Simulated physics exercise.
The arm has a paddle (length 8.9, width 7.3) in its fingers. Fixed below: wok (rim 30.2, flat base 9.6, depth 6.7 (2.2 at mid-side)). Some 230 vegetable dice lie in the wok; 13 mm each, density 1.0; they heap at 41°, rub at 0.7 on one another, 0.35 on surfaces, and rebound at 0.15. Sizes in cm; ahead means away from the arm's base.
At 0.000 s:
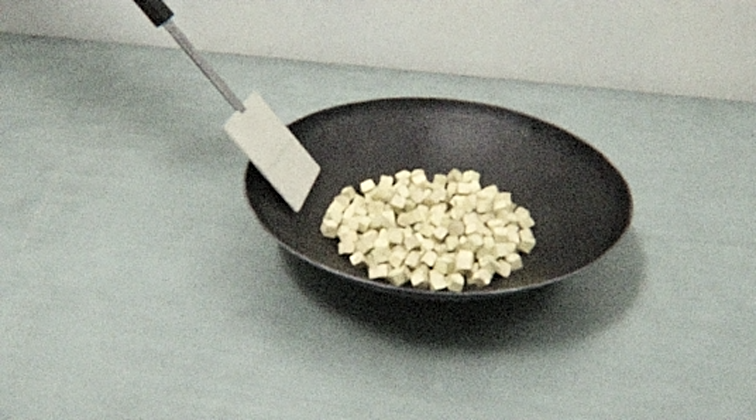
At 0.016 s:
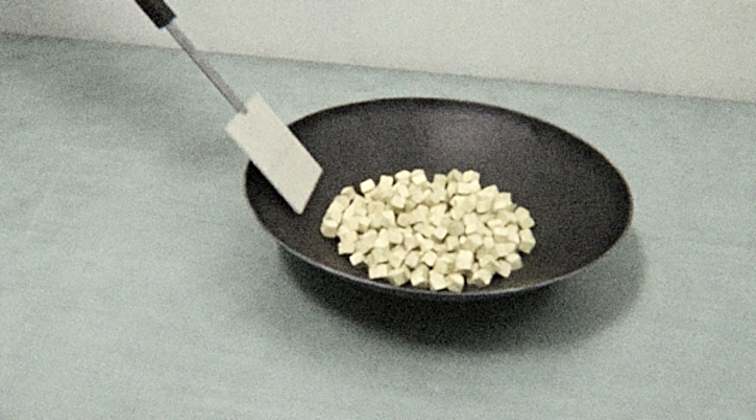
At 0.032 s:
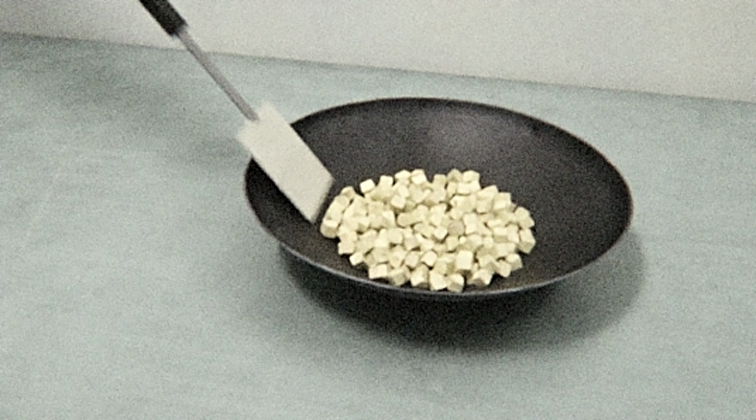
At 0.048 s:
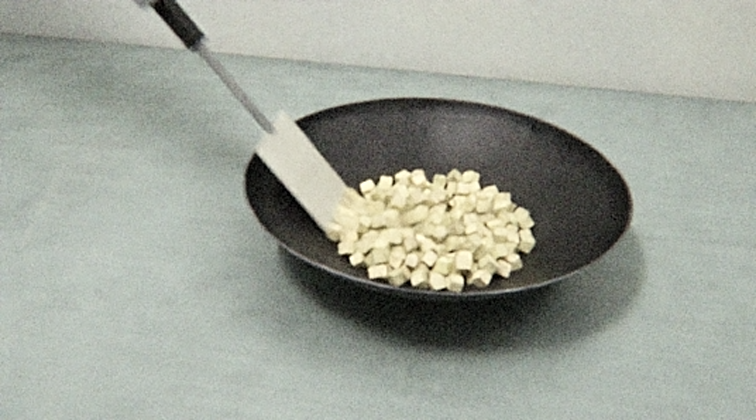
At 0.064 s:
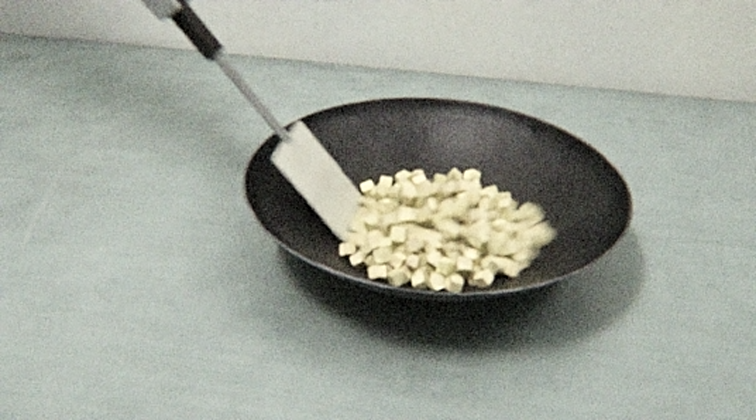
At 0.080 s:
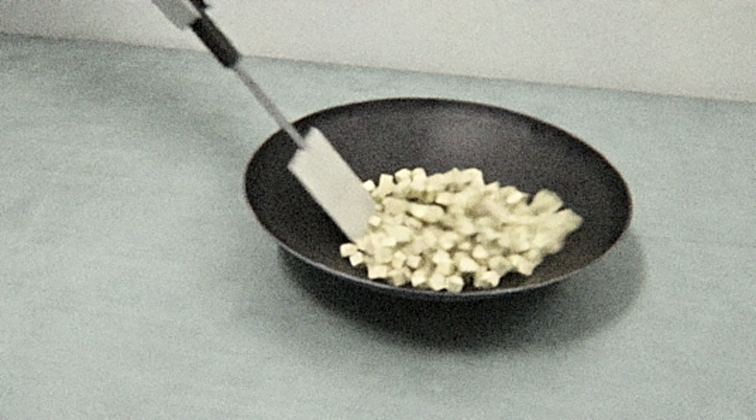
A flat, pale paddle on a dark-handled grey shaft, held by a gripper that comes into sight at the upper left, slides down and rightward into a black wok and pushes against a heap of cream-coloured vegetable dice. The dice shift and spread to the right across the wok. The wok stays still on a grey-green surface before a pale wall, seen from slightly above by an unmoving camera.
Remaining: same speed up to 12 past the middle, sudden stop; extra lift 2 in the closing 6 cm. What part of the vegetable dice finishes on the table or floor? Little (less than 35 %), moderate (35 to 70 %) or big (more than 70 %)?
On the table or floor the share is moderate, 35 to 70 %.
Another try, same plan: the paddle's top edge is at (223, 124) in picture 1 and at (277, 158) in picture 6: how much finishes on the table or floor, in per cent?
About 45 per cent.
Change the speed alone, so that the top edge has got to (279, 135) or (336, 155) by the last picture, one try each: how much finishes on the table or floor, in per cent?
About 40 and 55 per cent.
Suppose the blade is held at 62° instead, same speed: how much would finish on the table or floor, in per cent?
In that case some 55 per cent.
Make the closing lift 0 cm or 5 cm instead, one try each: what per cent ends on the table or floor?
Some 55 and 50 per cent.
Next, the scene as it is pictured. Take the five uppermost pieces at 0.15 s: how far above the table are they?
About 8 cm.
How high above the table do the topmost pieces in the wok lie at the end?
About 3.5 cm.
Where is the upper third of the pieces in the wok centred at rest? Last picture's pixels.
Around (458, 258).
After 0.15 s, sloping 51°, highest piece 9 above the table; 229 in the wok, 3 on the blade or in flight.
After 0.22 s, sloping 51°, highest piece 9 above the table; 215 in the wok, 17 on the blade or in flight.
After 0.46 s, sloping 51°, highest piece 9 above the table; 102 in the wok, 82 on the table or floor, 48 on the blade or in flight.
After 1.51 s, sloping 51°, highest piece 3 above the table; 130 on the table or floor, 102 in the wok.
In the end, 130 on the table or floor, 102 in the wok. That is 56 % on the table or floor.
